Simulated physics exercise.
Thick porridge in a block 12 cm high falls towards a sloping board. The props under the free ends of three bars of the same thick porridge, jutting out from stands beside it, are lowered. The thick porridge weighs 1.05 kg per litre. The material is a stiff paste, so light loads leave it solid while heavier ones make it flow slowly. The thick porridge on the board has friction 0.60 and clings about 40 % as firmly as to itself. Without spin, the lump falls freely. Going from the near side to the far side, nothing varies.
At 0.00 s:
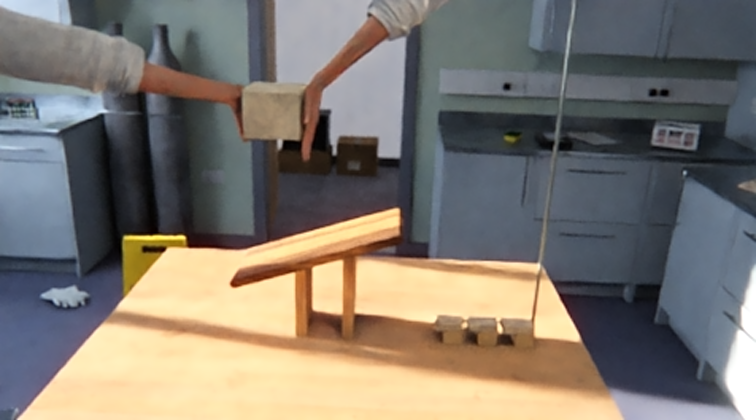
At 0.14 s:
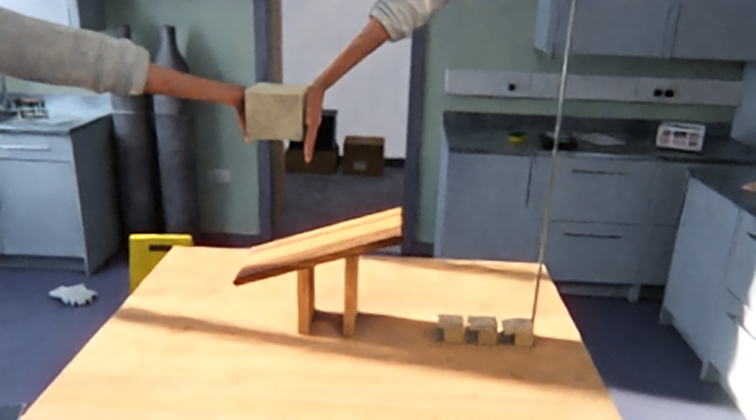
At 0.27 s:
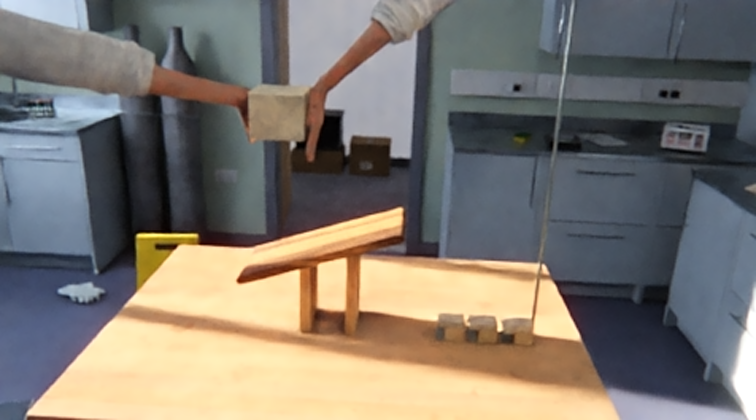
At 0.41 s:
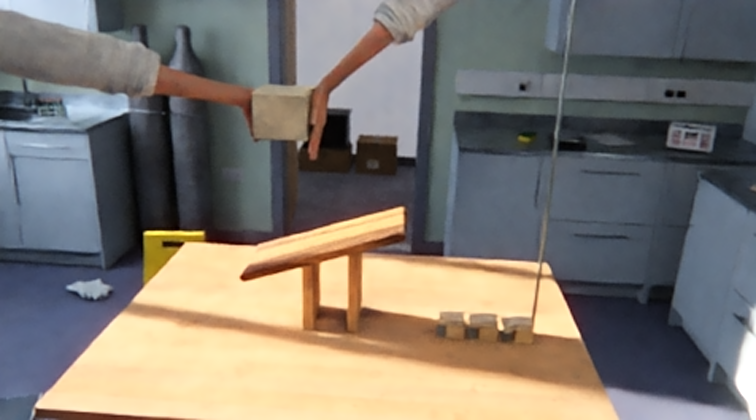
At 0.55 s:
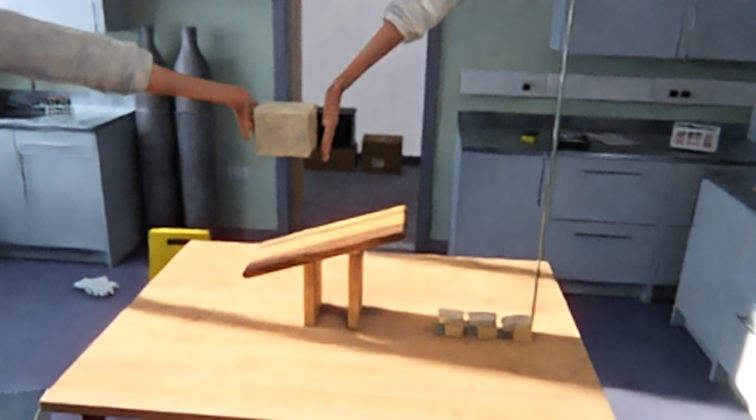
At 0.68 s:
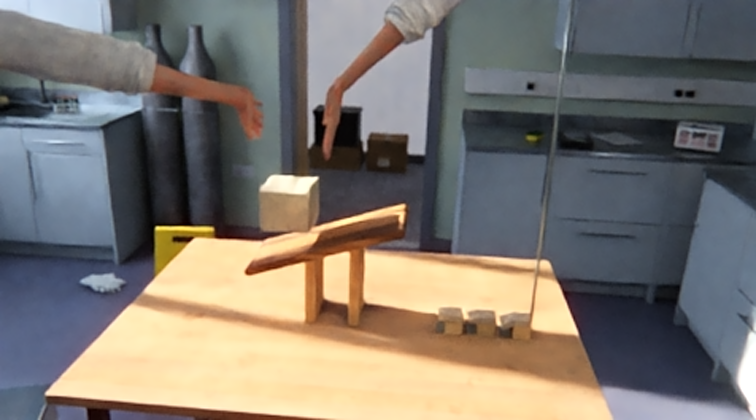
Pale block held between two hands above a sloping wooden board, then dropping as the hands part, three small blocks nearby.
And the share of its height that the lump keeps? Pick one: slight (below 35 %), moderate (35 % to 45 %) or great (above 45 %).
Great.
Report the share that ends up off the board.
I'd say close to 35 percent finishes off the board.
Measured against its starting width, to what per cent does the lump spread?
About 150 per cent.
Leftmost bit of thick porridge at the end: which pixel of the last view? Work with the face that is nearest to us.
About (241, 256).
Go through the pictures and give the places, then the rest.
In the first picture, top of the thick porridge at (262, 92); bar tips down by 0, 0, 0 (left to right).
In the second picture, top of the thick porridge at (265, 93); bar tips down by 2 mm, 4 mm, 1.0 cm (left to right).
In the third picture, top of the thick porridge at (268, 95); bar tips down by 2 mm, 5 mm, 1.2 cm (left to right).
In the fourth picture, top of the thick porridge at (271, 95); bar tips down by 2 mm, 6 mm, 1.3 cm (left to right).
In the fifth picture, top of the thick porridge at (273, 112); bar tips down by 2 mm, 6 mm, 1.4 cm (left to right).
In the sixth picture, top of the thick porridge at (277, 192); bar tips down by 3 mm, 7 mm, 1.5 cm (left to right).
After 0.80 s, it stands 50 % of its first height and none has gone off the board.
After 0.93 s, it stands 50 % of its first height and none has gone off the board.
After 1.06 s, it stands 50 % of its first height and 30 % has gone off the board.
After 1.20 s, it stands 49 % of its first height and 30 % has gone off the board.
After 1.40 s, at the end, it stands 49 % of its first height and 34 % has gone off the board.
